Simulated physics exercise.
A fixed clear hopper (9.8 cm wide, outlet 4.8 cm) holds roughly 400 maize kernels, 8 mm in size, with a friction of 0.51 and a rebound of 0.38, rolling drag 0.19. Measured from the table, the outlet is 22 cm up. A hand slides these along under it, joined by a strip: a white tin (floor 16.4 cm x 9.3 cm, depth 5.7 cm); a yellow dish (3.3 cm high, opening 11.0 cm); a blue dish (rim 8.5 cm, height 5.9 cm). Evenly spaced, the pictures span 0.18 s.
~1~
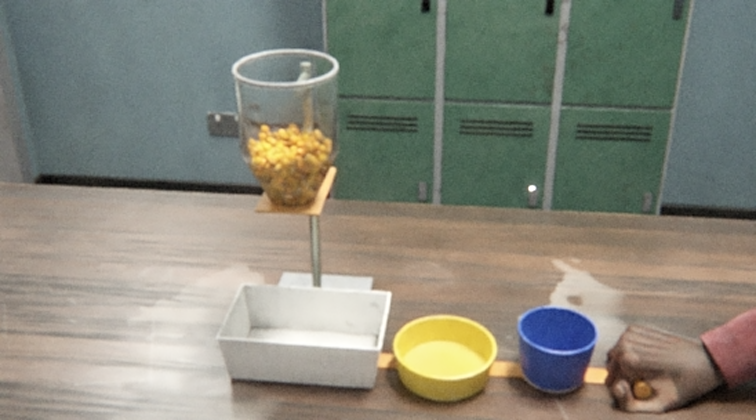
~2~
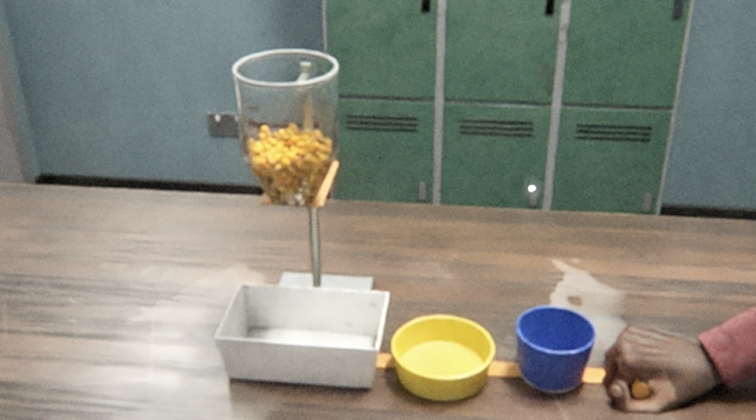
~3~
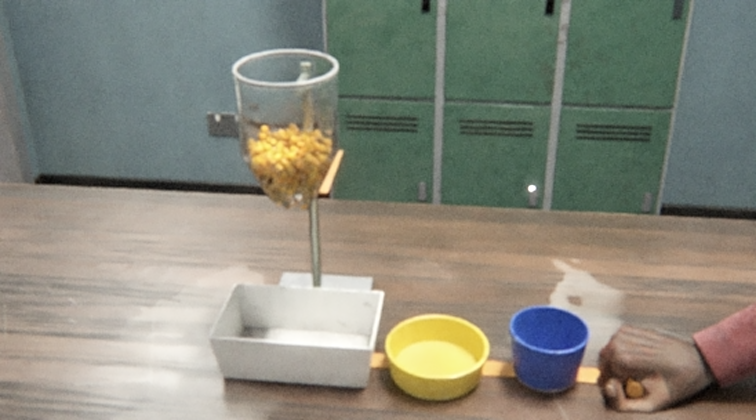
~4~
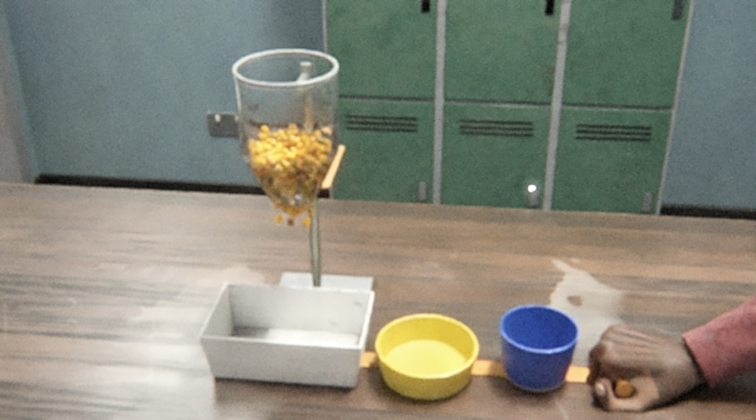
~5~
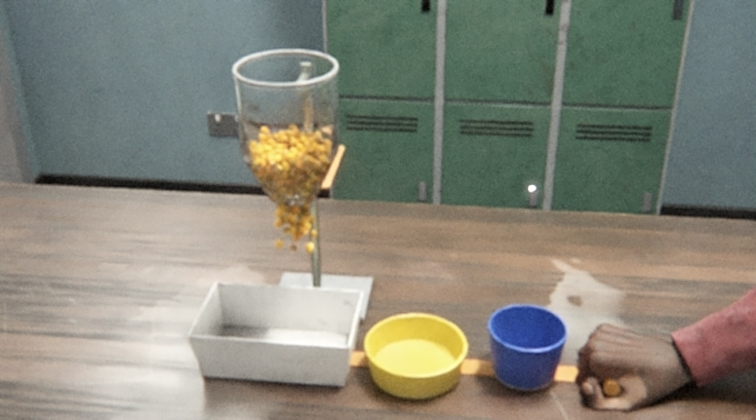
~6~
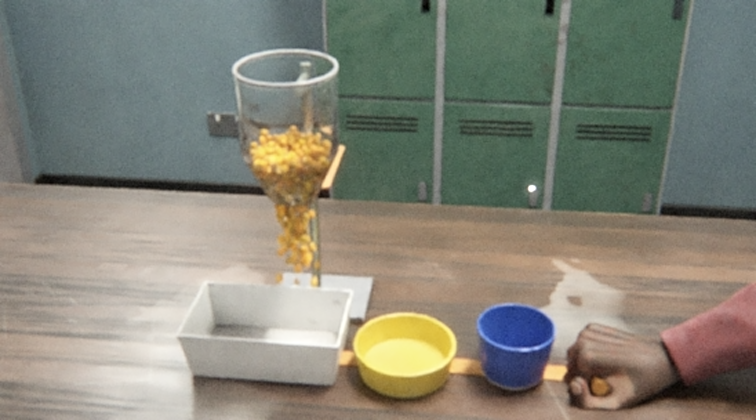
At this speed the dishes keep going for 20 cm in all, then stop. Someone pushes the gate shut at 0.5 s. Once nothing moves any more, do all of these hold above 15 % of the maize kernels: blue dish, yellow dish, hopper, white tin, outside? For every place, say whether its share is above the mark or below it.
Going through them: Blue dish is below the mark; yellow dish is above the mark; hopper is below the mark; white tin is above the mark; outside is below the mark.
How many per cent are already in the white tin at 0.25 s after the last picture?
25 percent.
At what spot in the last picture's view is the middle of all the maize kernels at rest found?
(268, 349) or so.
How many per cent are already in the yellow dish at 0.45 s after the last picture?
I'd put it at around 60 per cent.
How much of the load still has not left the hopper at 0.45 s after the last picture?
Around 5 in a hundred, I reckon.
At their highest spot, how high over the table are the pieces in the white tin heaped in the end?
Near 2.0 cm.
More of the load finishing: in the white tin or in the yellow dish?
Outcome: Greater share in the yellow dish.
Then, 0.25 s after the last picture, yellow dish 25 %, hopper 30 %, white tin 25 %, in the air 25 %; middle of all pieces on or above the table near (283, 277).
Then, 0.45 s after the last picture, yellow dish 60 %, hopper 5 %, white tin 25 %, in the air 10 %; middle of all pieces on or above the table near (258, 331).
Then, 0.65 s after the last picture, yellow dish 65 %, hopper 5 %, white tin 25 %, outside 5 %; middle of all pieces on or above the table near (253, 338).
Then, 0.83 s after the last picture, yellow dish 65 %, hopper 5 %, white tin 25 %, outside 5 %; middle of all pieces on or above the table near (253, 339).
In the end, blue dish 0 %, yellow dish 65 %, hopper 5 %, white tin 25 %, outside 5 %.
